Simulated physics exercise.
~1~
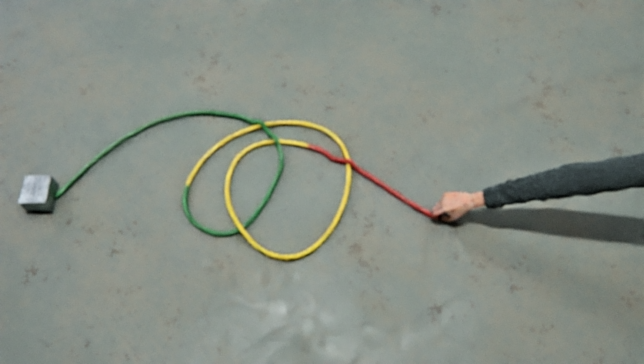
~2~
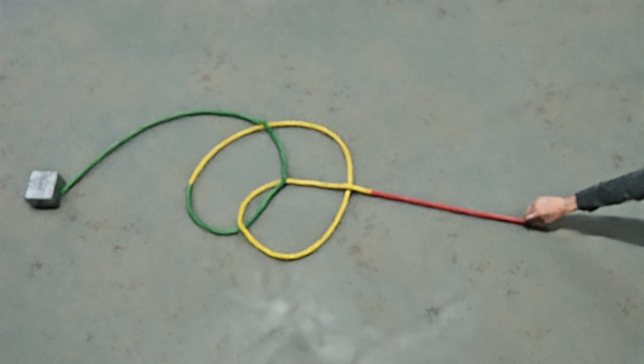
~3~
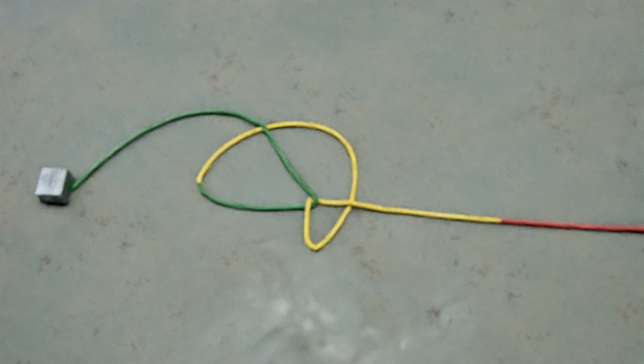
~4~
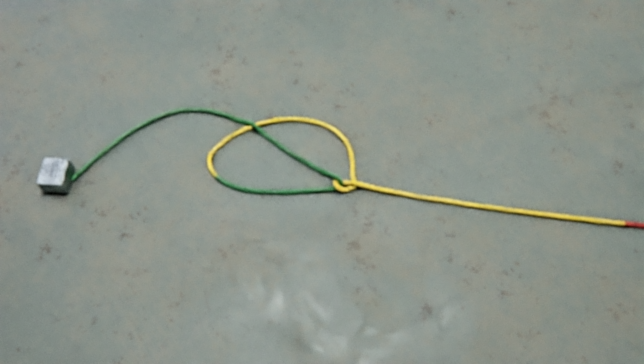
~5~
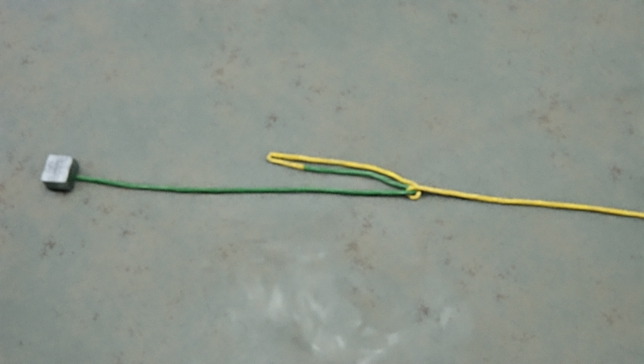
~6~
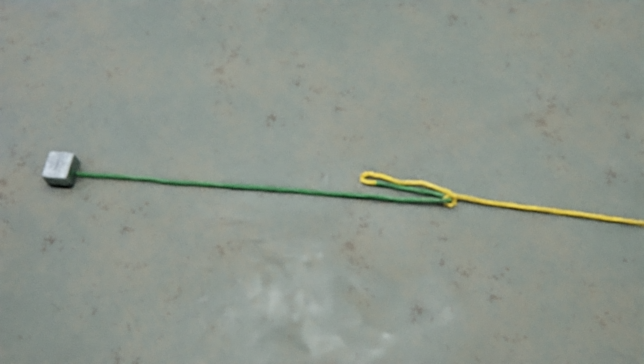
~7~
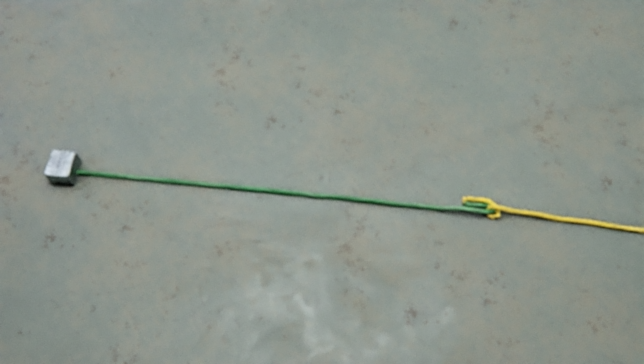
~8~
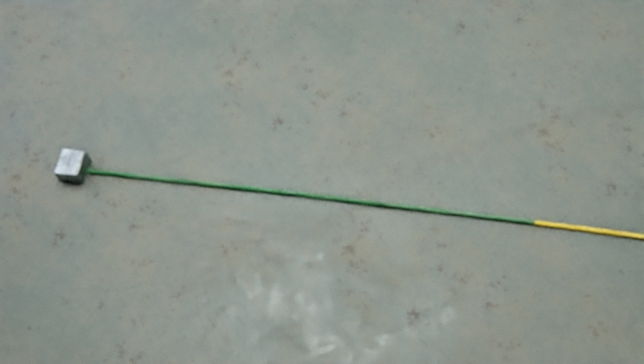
To begin with, a rope coloured green, yellow and red lies in overlapping loops on a grey floor, its green end fixed to a small metal block at left and its red end held by a hand at right. The hand pulls the red end rightward and leaves view as the loops start to shrink. One yellow loop tightens into a small twist, while a larger green and yellow loop remains. That loop flattens into a narrow fold, which slides right and shortens to a tiny tangle. Finally it slips free, leaving the rope straight, with no knot visible.
